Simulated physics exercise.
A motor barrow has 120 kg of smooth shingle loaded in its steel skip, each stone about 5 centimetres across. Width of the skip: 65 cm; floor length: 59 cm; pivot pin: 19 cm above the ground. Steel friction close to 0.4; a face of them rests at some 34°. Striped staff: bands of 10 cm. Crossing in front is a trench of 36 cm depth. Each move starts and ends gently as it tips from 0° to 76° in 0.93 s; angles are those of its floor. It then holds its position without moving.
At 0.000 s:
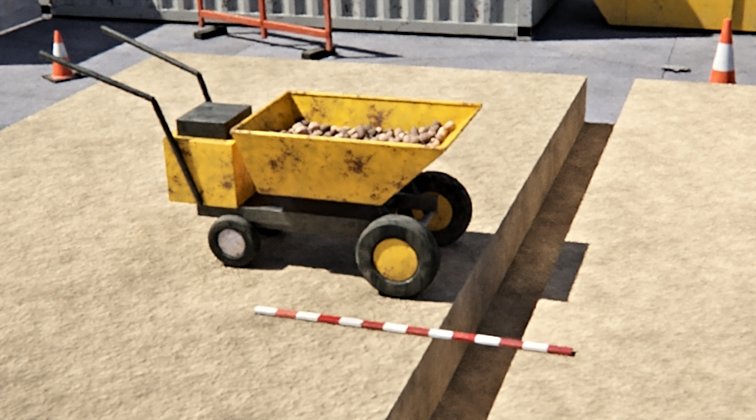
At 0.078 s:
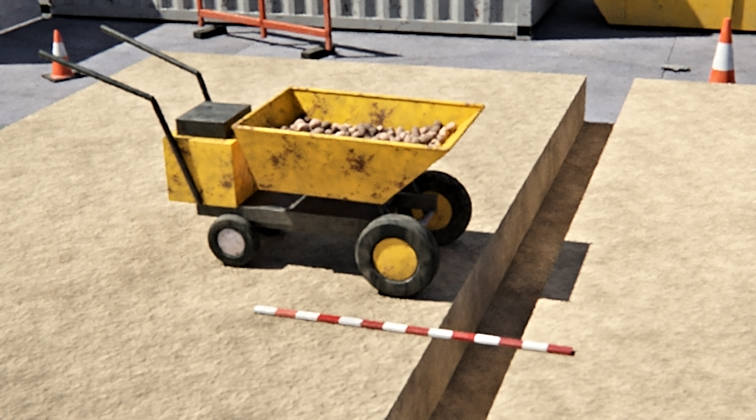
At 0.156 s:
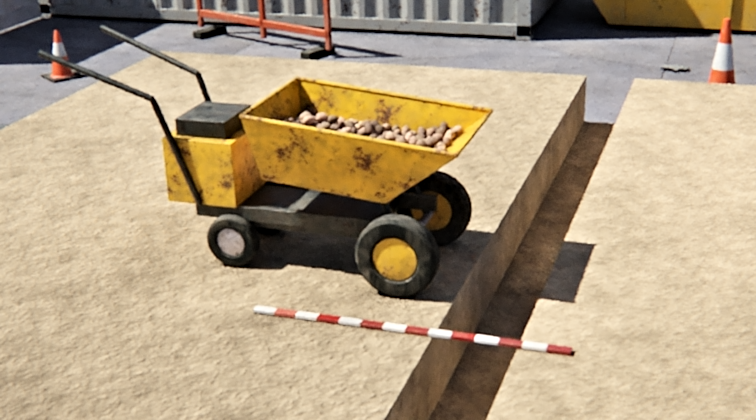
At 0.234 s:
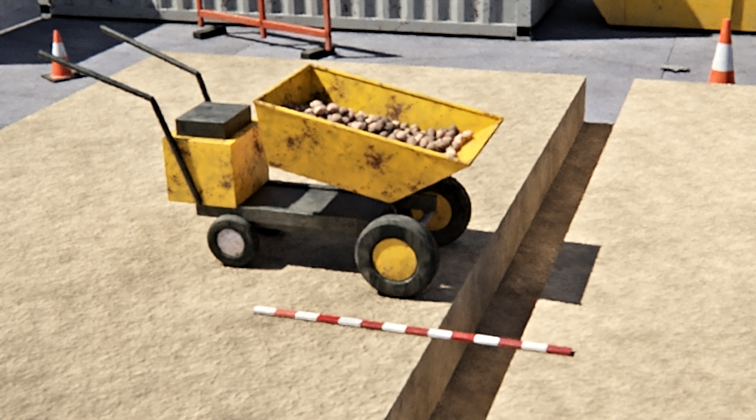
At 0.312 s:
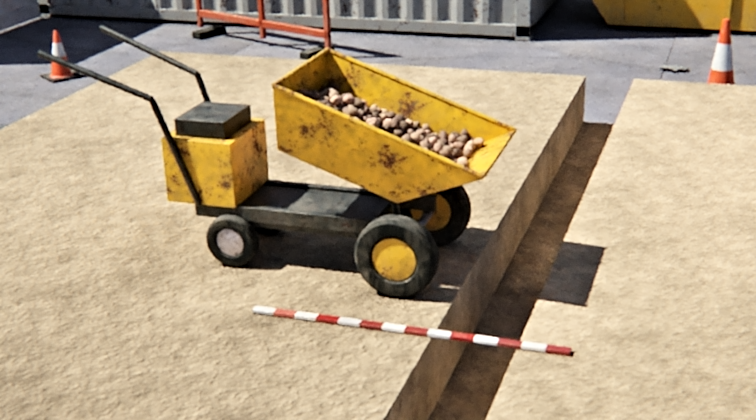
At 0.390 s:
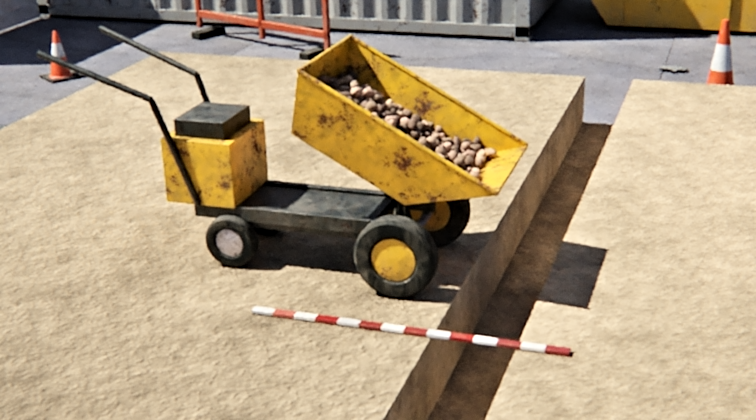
The yellow skip of a small motor barrow, loaded with smooth brown stones, tilted up at its left end beside a trench, and the stones shifted down toward its lowered right lip.
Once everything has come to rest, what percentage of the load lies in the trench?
11 %.
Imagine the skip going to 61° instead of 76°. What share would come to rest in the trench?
Roughly 10%.
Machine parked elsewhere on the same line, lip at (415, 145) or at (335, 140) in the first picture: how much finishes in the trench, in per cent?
45 % and 80 %.
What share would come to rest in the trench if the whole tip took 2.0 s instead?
About 10%.
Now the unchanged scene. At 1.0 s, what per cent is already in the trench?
Some 0 per cent of the load by that point.
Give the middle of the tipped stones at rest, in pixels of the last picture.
Roughly at (626, 289).
After 0.7 s the floor is at 64°; 100 % in the skip; the foremost stones are at (525, 238).
After 1.0 s the floor is at 76°; 53 % in the skip, 2 % in the trench, 46 % past the trench; the foremost stones are at (651, 296).
After 1.4 s the floor is at 76°; 7 % in the skip, 4 % in the trench, 89 % past the trench; the foremost stones are past the picture's edge.
After 3.3 s the floor is at 76°; 0 % in the skip, 11 % in the trench, 89 % past the trench; the foremost stones are past the picture's edge.
